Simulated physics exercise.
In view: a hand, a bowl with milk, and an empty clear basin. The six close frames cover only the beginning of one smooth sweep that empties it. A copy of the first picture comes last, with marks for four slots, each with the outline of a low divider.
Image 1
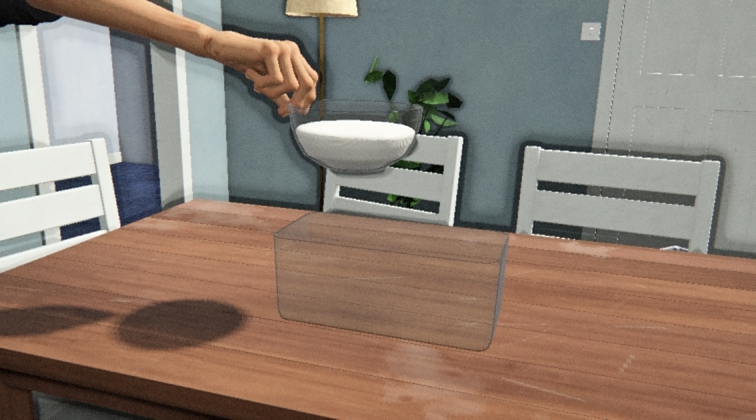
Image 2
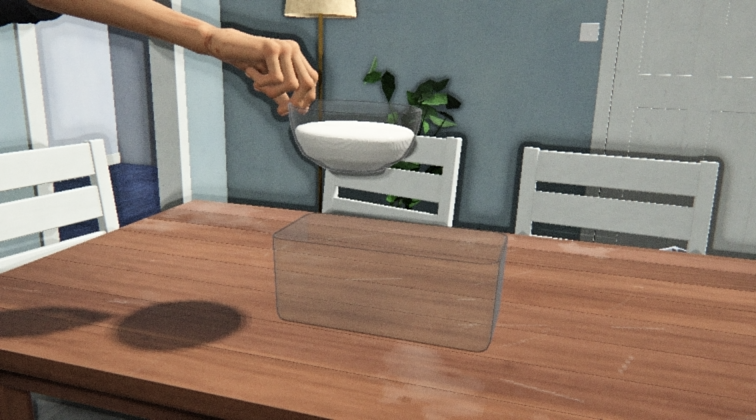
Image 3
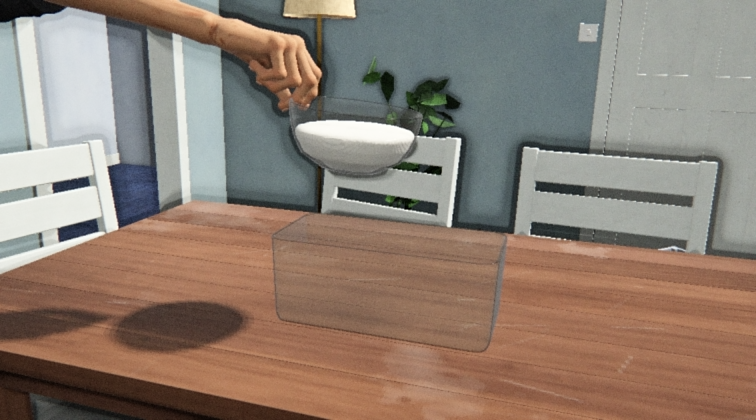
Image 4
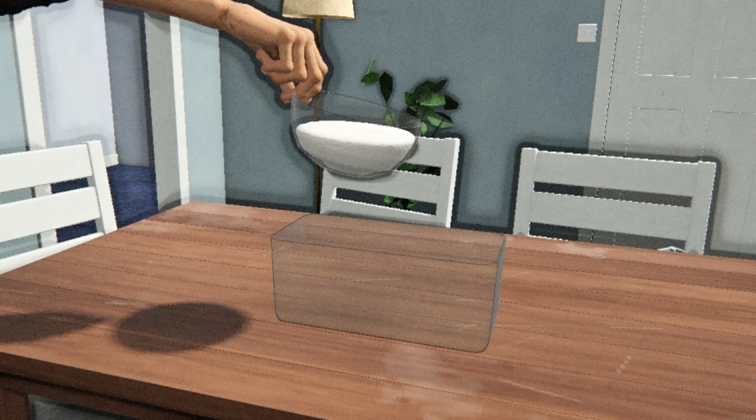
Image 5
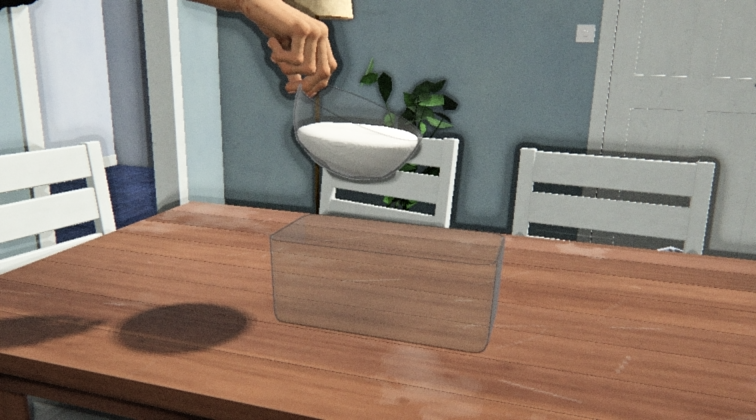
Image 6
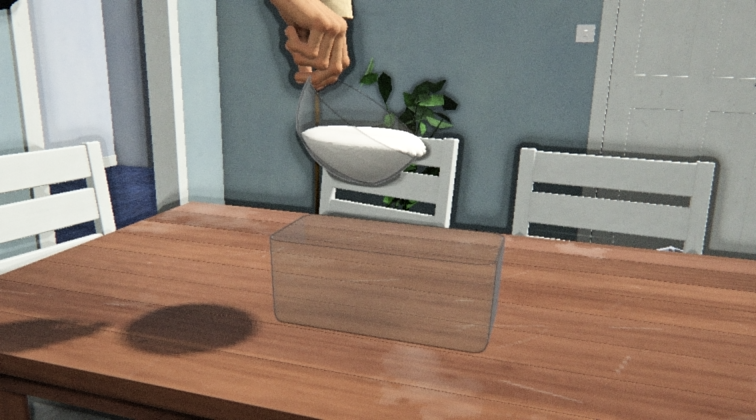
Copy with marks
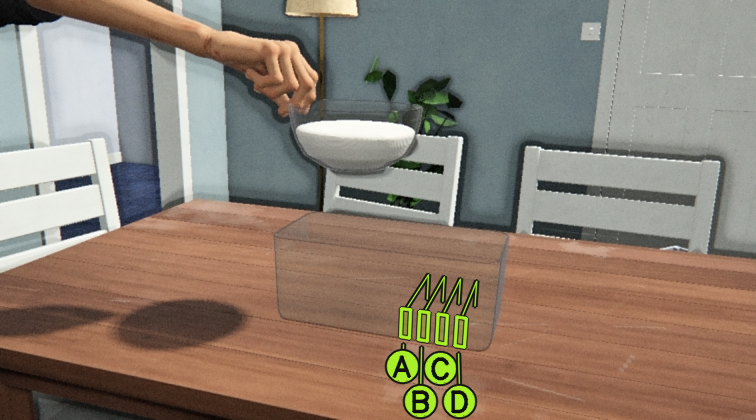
A hand held a clear bowl of milk above an empty see-through basin on a wooden table, then gradually tilted it to the right until the milk just slipped over the lip.
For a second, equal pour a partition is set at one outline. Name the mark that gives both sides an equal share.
Choose B.
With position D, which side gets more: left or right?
More ends on the left.
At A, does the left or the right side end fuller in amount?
More ends on the right.
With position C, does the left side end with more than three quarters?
No.
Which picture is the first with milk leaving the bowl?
Picture 6.
On the marked copy, A at (403, 344); B at (421, 347); C at (439, 350); D at (458, 353).
With A, about 29 % ends left of the wall and 70 % right of it.
With B, about 51 % ends left of the wall and 48 % right of it.
With C, about 68 % ends left of the wall and 30 % right of it.
With D, about 84 % ends left of the wall and 13 % right of it; 3 % is lost outside.
